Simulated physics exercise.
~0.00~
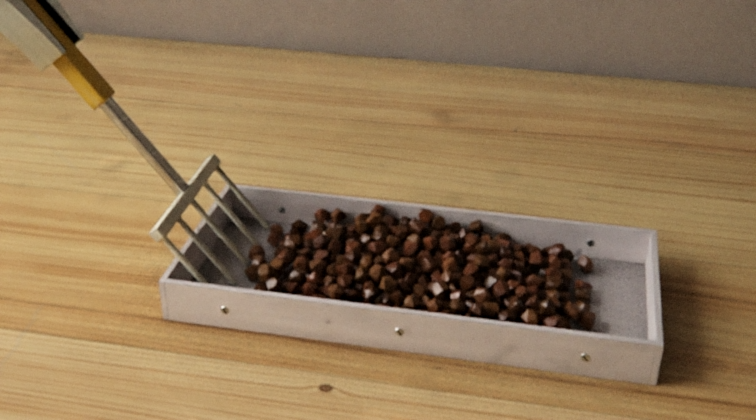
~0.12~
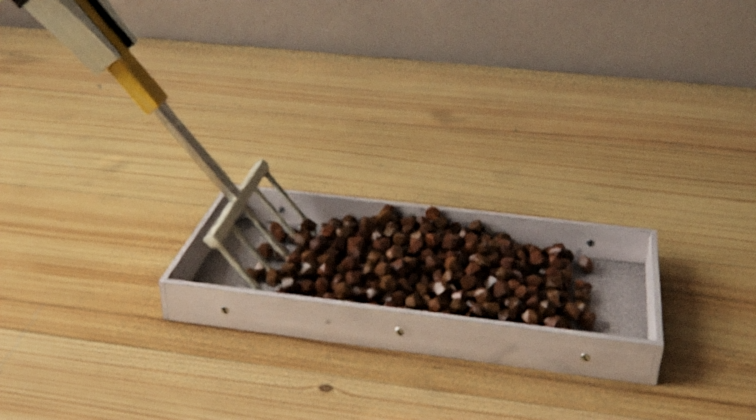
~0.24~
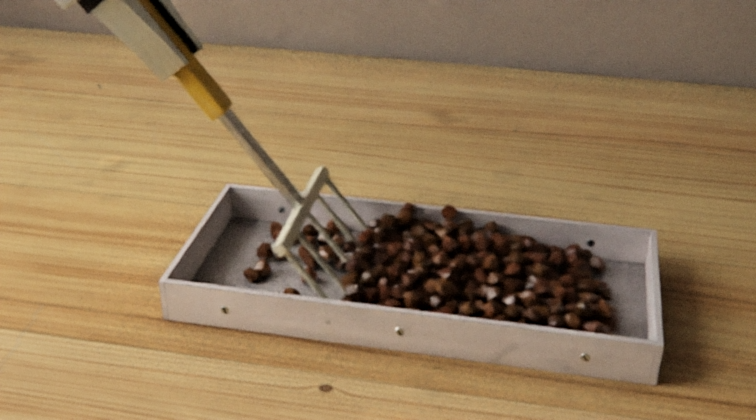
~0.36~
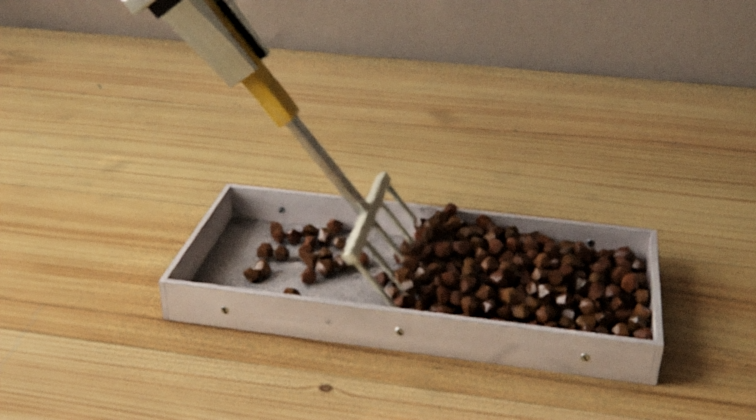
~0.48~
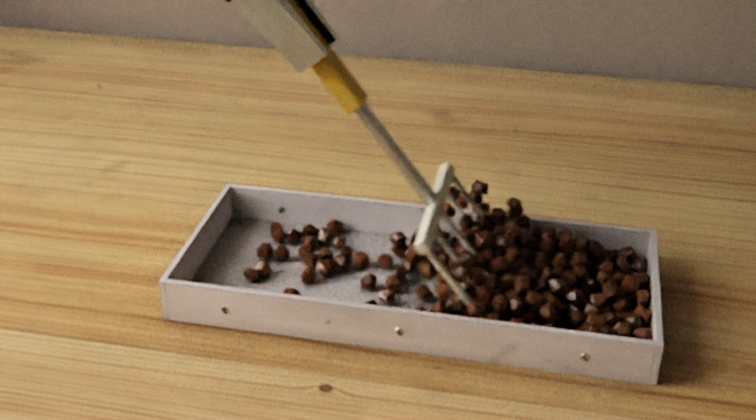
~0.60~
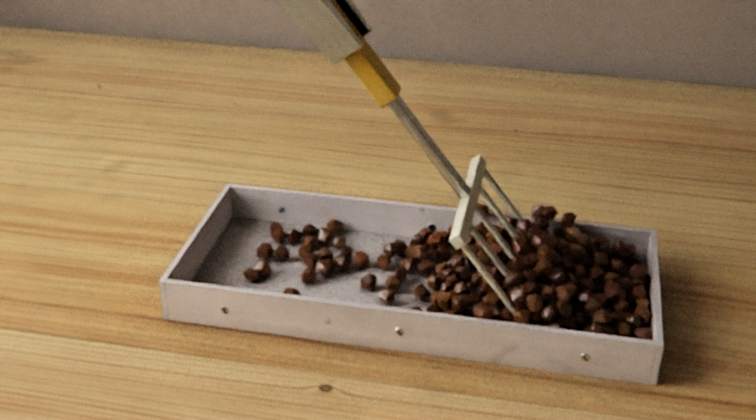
Robot arm dragging a pronged rake rightwards through brown pellets in a shallow tray, heaping most at the right end, leaving some behind.
